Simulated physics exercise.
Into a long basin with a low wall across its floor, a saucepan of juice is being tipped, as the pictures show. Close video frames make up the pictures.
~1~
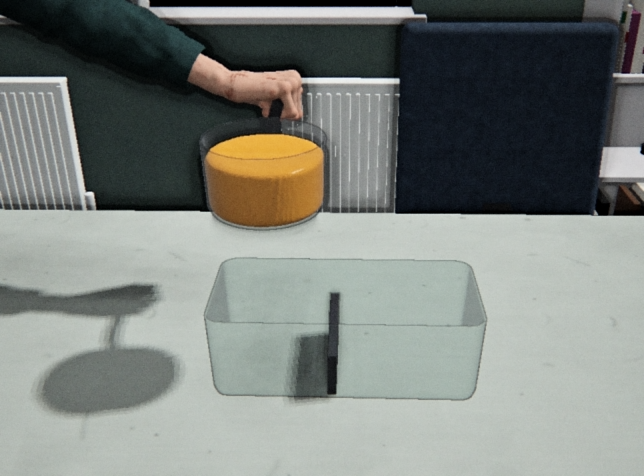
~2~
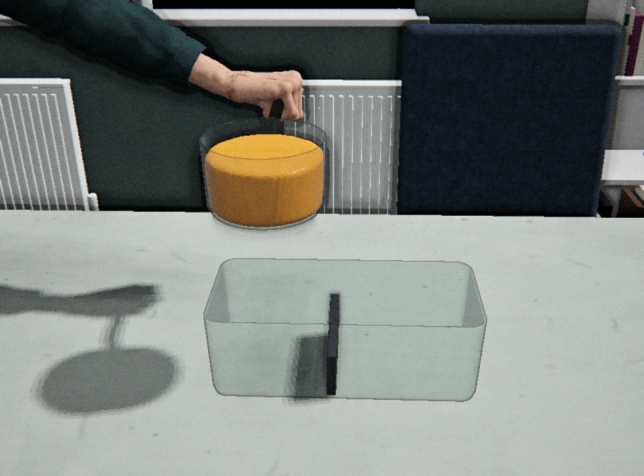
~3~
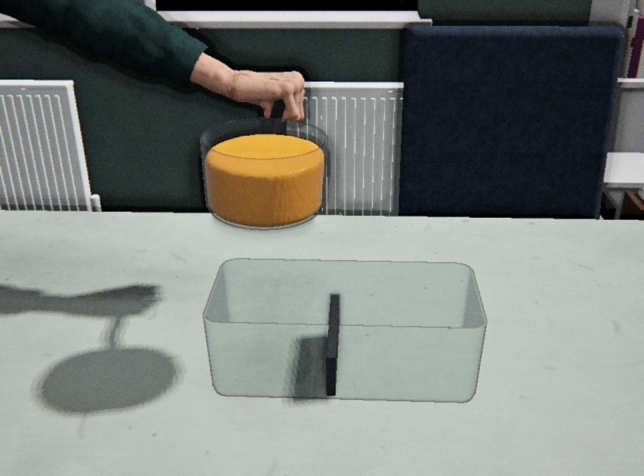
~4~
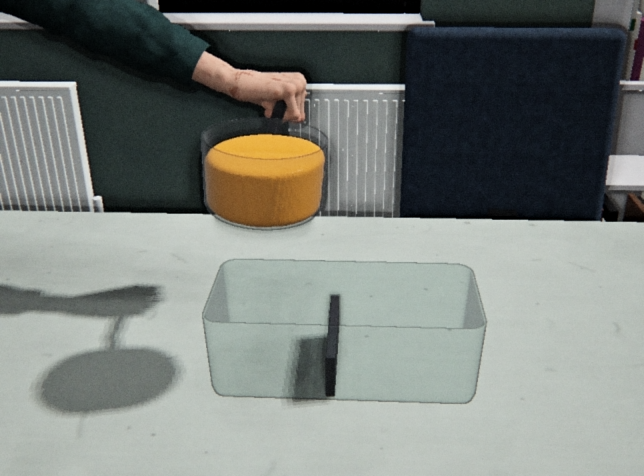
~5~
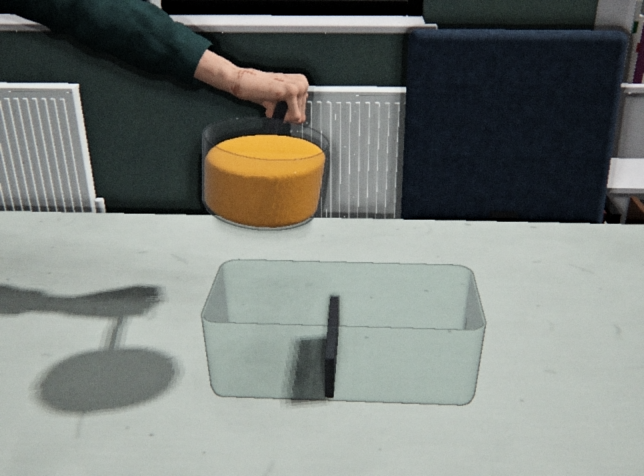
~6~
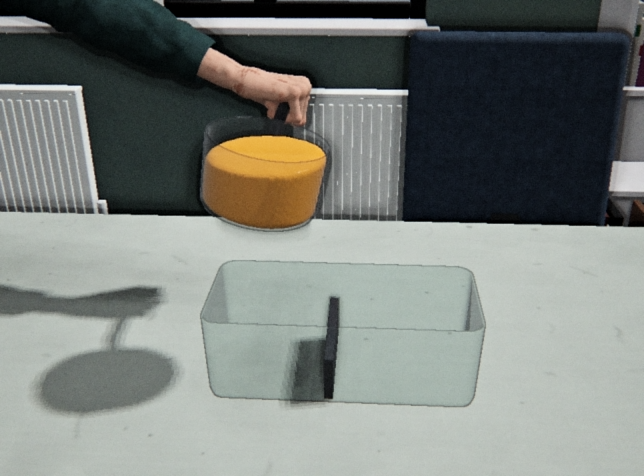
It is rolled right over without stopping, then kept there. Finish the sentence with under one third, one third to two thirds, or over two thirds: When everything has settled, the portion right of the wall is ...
When everything has settled, the portion right of the wall is over two thirds.
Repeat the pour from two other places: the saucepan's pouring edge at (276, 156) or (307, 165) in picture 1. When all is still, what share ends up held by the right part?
In order: Close to 50 and 75 percent.
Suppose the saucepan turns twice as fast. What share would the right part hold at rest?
About 90 in a hundred.
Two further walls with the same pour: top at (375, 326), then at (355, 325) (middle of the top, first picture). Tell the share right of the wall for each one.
About 60 % and 75 %.
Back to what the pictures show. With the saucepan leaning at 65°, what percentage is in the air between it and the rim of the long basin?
About 25 per cent.
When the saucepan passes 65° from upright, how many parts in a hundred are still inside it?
Around 65 percent remains.
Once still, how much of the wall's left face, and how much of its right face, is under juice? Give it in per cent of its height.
It settles around 0 on the left side and around 60 on the right side.
A moment on, the saucepan is tipped part way and 67 per cent is still to pour, 0 is left of the wall and 6 right of it.
Next, the saucepan is tipped right over and 14 per cent is still to pour, 1 is left of the wall and 72 right of it.
Then the saucepan is tipped right over and 0 per cent is still to pour, 3 is left of the wall and 95 right of it.
Later the saucepan is tipped right over and 0 per cent is still to pour, 3 is left of the wall and 96 right of it.
At rest 3 per cent lies left of the wall, 96 right of it and 1 outside.
